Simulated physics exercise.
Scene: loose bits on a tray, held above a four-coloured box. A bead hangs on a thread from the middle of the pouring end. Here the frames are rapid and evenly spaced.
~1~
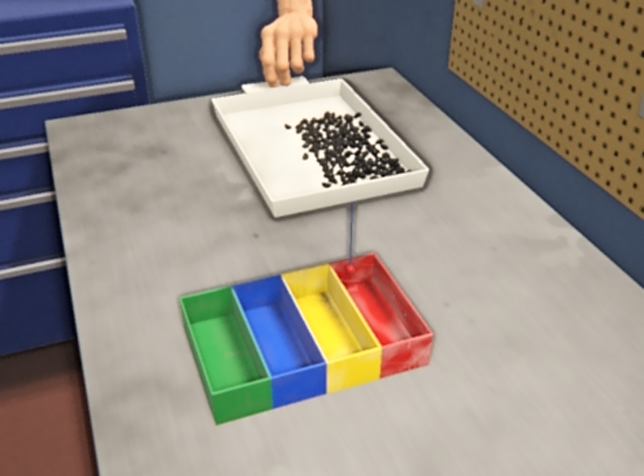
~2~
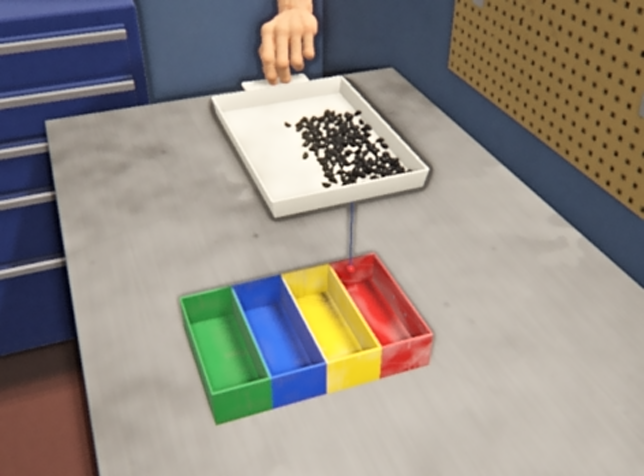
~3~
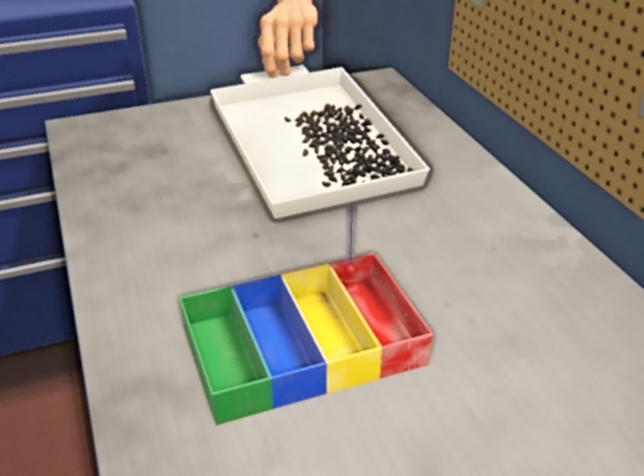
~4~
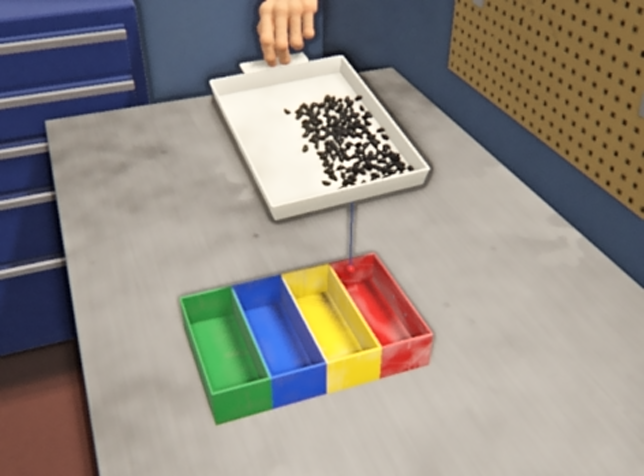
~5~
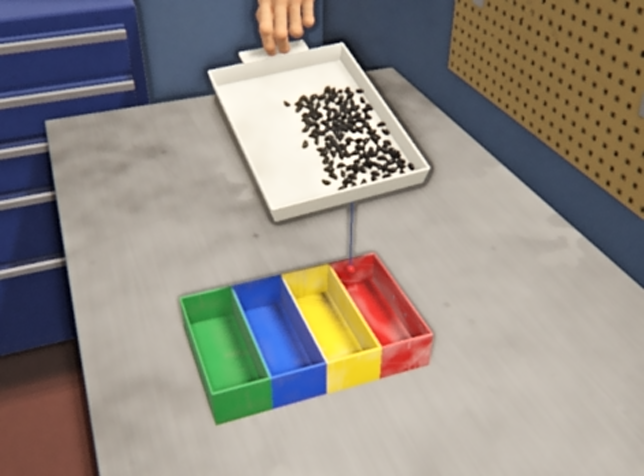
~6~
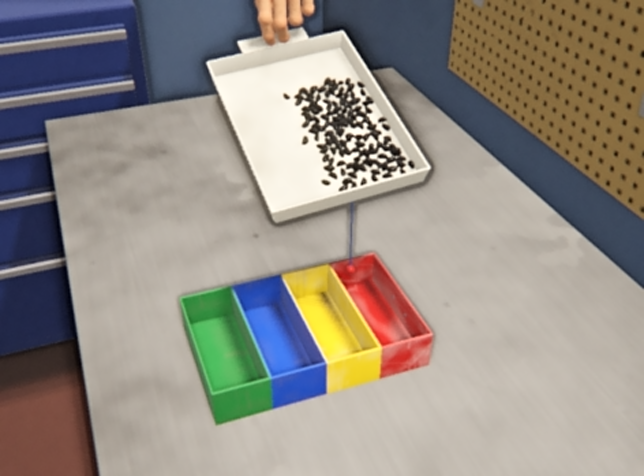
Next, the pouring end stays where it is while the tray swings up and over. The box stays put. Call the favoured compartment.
The yellow compartment is favoured.
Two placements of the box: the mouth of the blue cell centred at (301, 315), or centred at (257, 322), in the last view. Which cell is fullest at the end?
Result 1: That blue cell. Result 2: Yellow.
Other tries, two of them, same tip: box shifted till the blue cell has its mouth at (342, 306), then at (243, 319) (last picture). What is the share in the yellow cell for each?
Close to 10 in a hundred, then close to 70 in a hundred.
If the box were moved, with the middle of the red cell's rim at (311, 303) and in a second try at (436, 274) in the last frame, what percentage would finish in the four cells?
Close to 80 per cent, followed by close to 100 per cent.
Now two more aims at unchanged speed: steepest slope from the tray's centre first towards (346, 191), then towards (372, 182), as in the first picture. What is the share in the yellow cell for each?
The first try would leave around 20 per cent there, the second around 0 per cent.
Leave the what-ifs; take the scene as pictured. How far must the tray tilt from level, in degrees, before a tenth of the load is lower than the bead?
Close to 90° of tilt at that moment.
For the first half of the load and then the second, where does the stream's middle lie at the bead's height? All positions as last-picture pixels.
It passes near (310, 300) first and then near (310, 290).
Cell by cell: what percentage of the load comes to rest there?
Estimated shares - green cell close to 0, blue cell close to 40, yellow cell close to 50, red cell close to 10.
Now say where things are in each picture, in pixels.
The first picture shows corners of the pouring end near (275, 199) and (424, 169), level; middle of the load near (344, 145), black beans; bead on its thread near (350, 270); green cell near (243, 399); blue cell near (300, 383); yellow cell near (354, 368); red cell near (406, 353).
The second picture shows corners of the pouring end near (275, 199) and (424, 169), level; middle of the load near (344, 143).
The third picture shows corners of the pouring end near (275, 201) and (424, 168), tipped barely, lowest at the left corner; middle of the load near (344, 140).
The fourth picture shows corners of the pouring end near (275, 203) and (424, 167), tipped a little, lowest at the left corner; middle of the load near (344, 134).
The fifth picture shows corners of the pouring end near (275, 206) and (425, 167), tipped a little, lowest at the left corner; middle of the load near (344, 129).
The sixth picture shows corners of the pouring end near (275, 208) and (425, 166), tipped clearly, lowest at the left corner; middle of the load near (342, 124); green cell near (243, 399); blue cell near (300, 383); yellow cell near (354, 368); red cell near (406, 353).
Shortly afterwards, tray tipped steeply; all but a few on the tray; only a few falling or outside the box.
Next, tray tipped past a quarter turn; near two thirds on the tray; a little in the yellow cell; a little in the blue cell; a little falling or outside the box.
Some moments later, tray tipped past a quarter turn; near half in the yellow cell; near a third in the blue cell; a little in the red cell.
In the end, tray tipped past a quarter turn; near half in the yellow cell; near a third in the blue cell; a little in the red cell; none at all in the green cell.
